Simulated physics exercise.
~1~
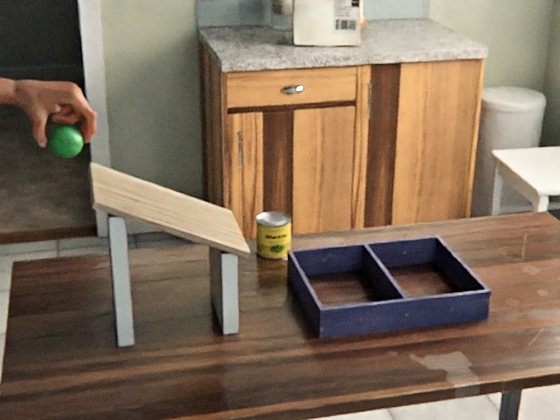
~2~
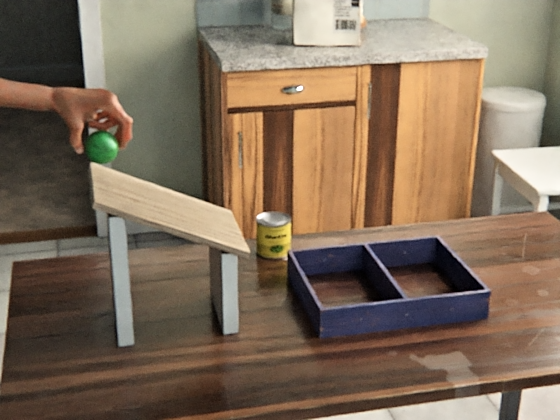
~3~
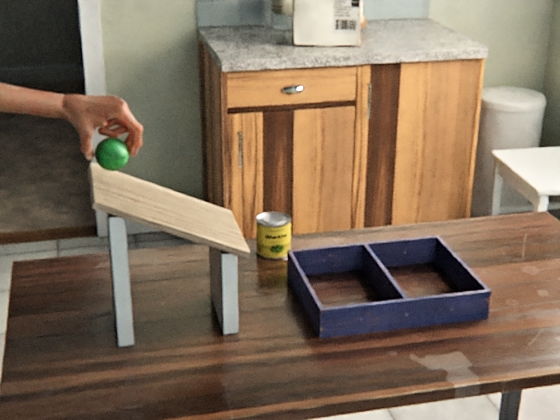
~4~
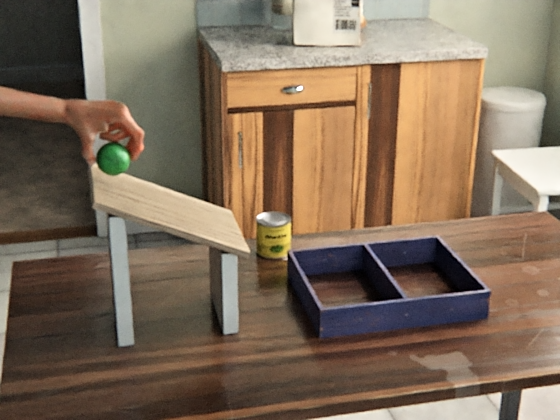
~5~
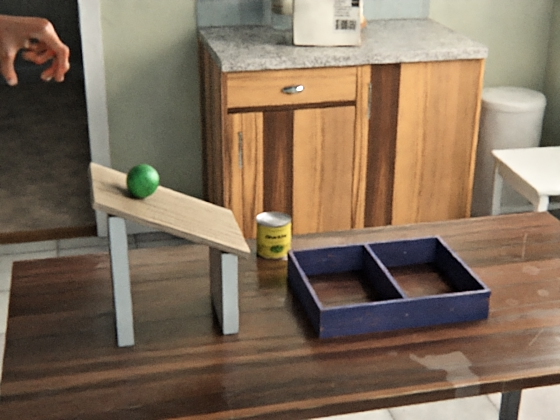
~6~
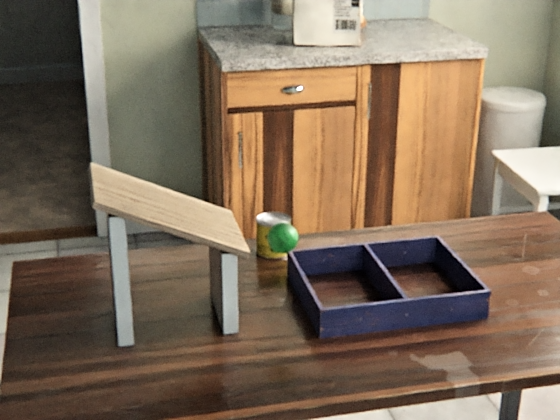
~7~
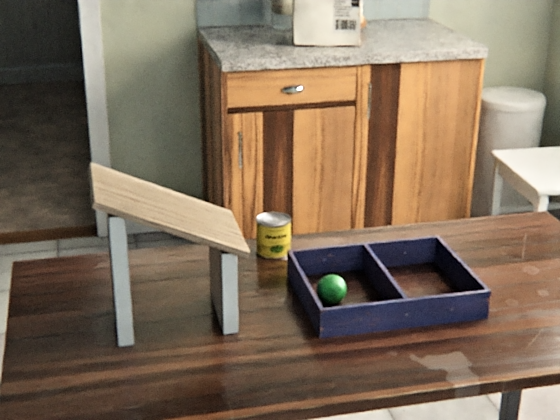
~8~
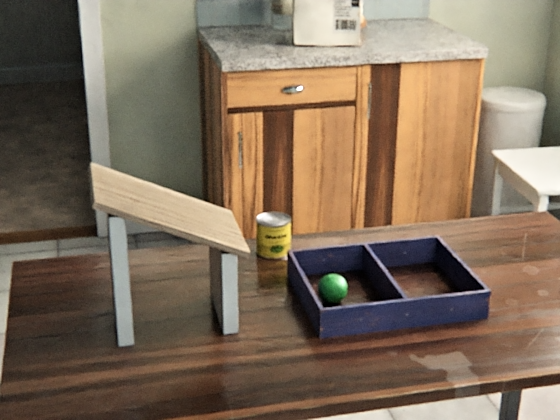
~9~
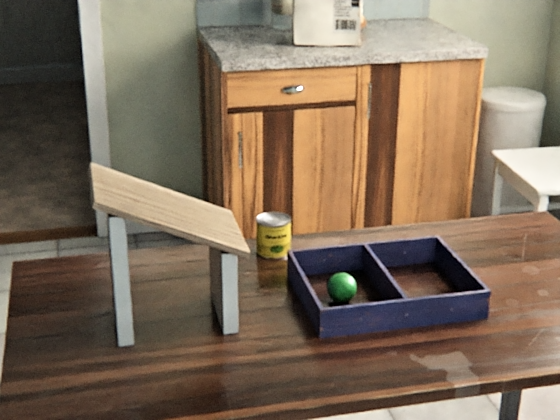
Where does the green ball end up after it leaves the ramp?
It comes to rest in the first bay of the tray, the one nearer the ramp.
